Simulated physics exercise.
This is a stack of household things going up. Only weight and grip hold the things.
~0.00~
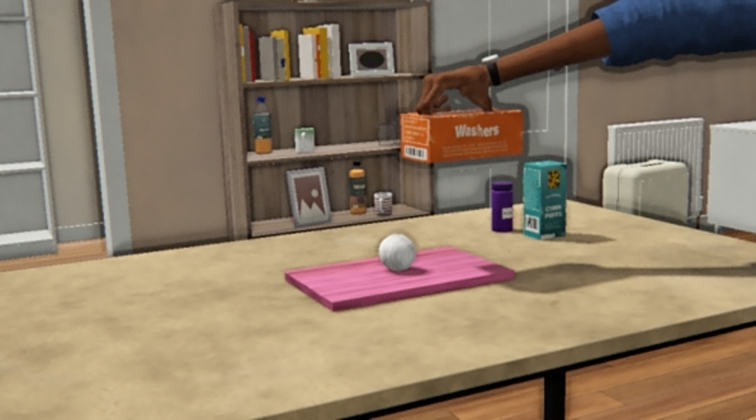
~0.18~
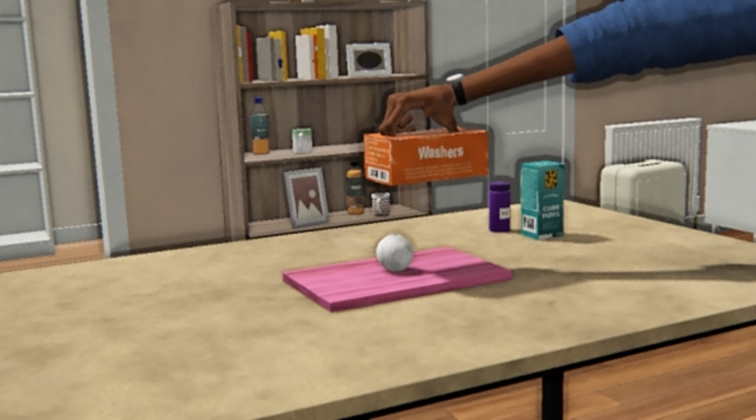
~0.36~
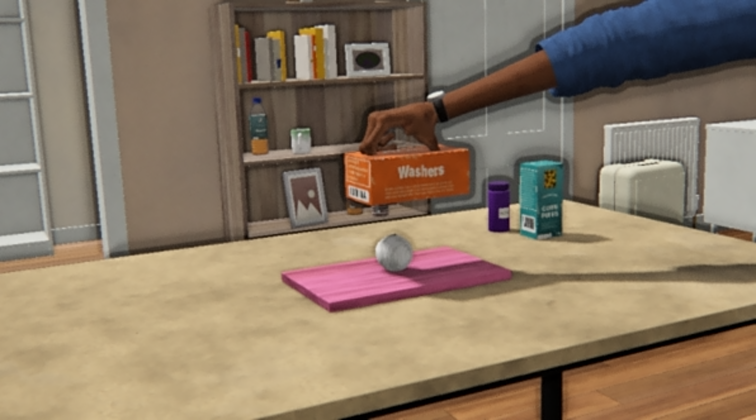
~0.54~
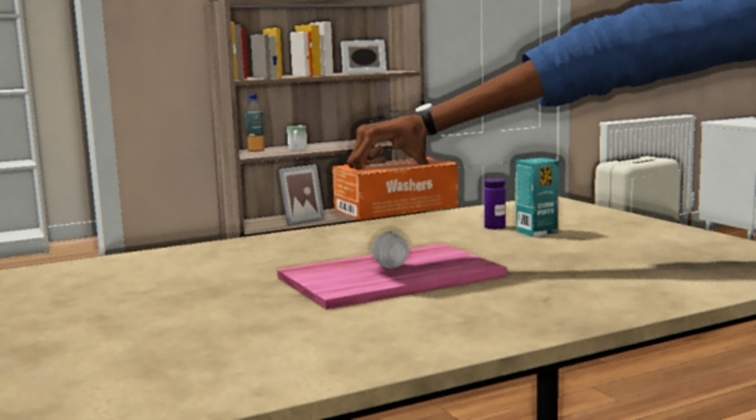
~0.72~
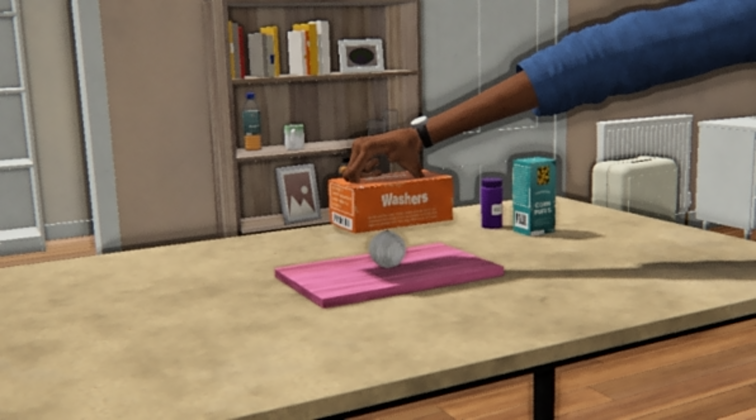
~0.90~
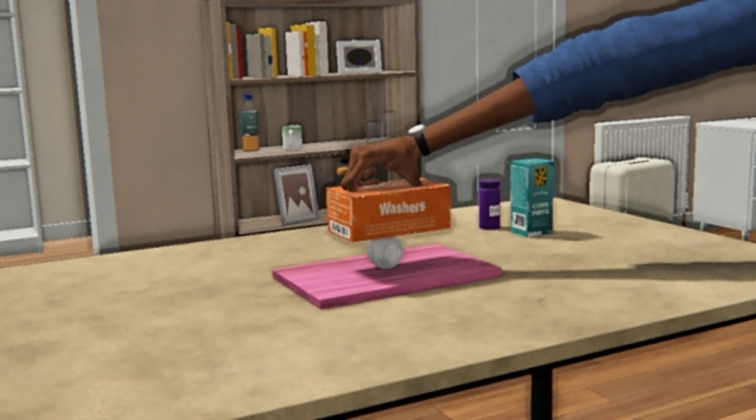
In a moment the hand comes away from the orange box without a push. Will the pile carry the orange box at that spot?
As it turns out, it gives way.
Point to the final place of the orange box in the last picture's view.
Around (415, 220).
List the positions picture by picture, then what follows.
In the first picture, still above its spot; orange box (462, 134); purple shaker (502, 207).
In the second picture, still above its spot; orange box (426, 155); turquoise carton (542, 200).
In the third picture, still above its spot; orange box (407, 174); purple shaker (499, 207).
In the fourth picture, still above its spot; orange box (395, 187); turquoise carton (537, 197).
In the fifth picture, still above its spot; orange box (391, 200); purple shaker (492, 203).
In the sixth picture, in place under the hand; orange box (389, 209); turquoise carton (532, 197).
After 1.40 s, orange box tipped 41° from how it was near (411, 213).
After 2.40 s, orange box tipped 27° from how it was near (418, 220).
At rest (4.0 s), moved from the start, orange box; the other 4 in place. Seen from the same camera at the end, orange box near (415, 220). The pile loses its balance.
